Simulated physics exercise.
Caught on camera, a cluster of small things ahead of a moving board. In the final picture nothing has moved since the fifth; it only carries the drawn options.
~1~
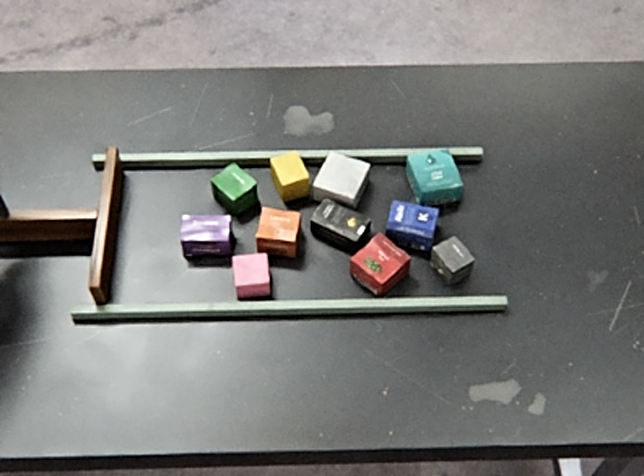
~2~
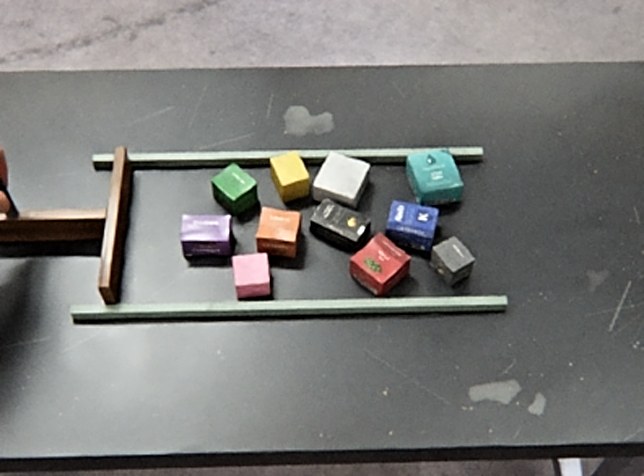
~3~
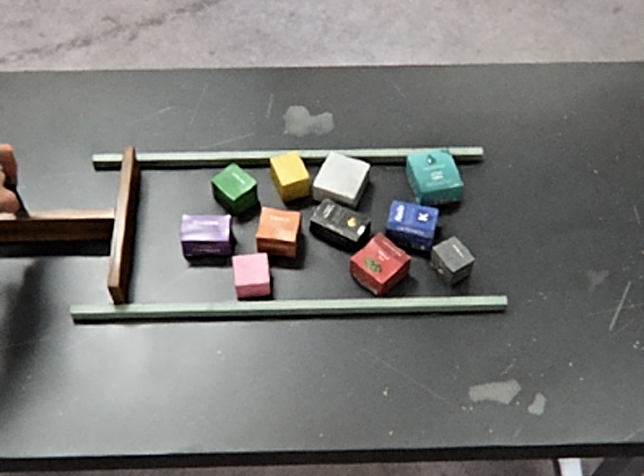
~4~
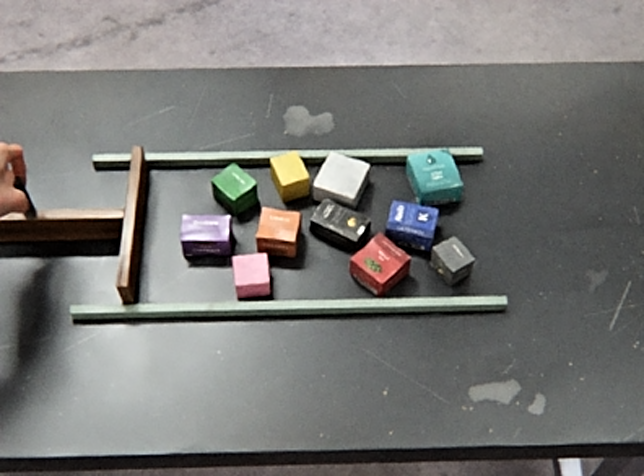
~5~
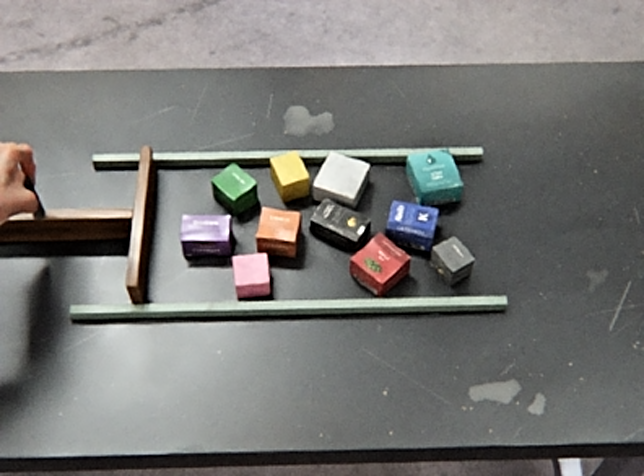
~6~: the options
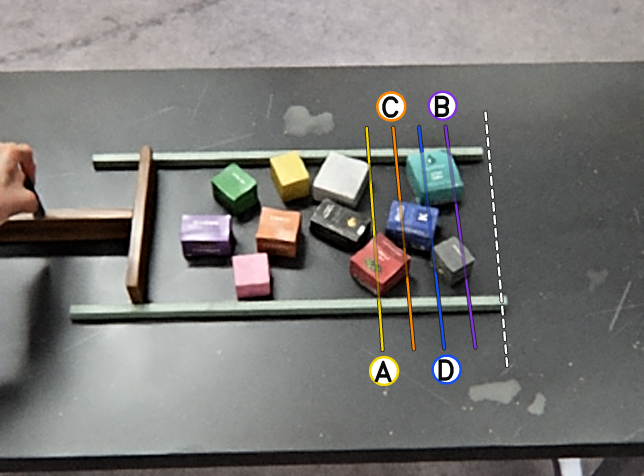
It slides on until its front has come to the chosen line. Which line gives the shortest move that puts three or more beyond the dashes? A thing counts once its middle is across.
C.
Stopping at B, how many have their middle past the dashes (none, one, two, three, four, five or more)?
It has five or more across.
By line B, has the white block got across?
By then, yes.
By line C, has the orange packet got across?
By then, no.
On the marked copy, A at (374, 230); B at (459, 228); C at (403, 229); D at (431, 229); the dashed line at (495, 227).
Taking C. A third of the way, board (234, 210); grey packet (452, 261); turquoise box (434, 179); none across.
Two thirds of the way, board (327, 209); blue box (497, 219); grey packet (453, 261); none across.
When it is over, board (400, 207); blue box (567, 218); black packet (516, 215); three across.
As for the rest, A gets only one across; B gets seven across, but is farther than needed; D gets five across, but is farther than needed.
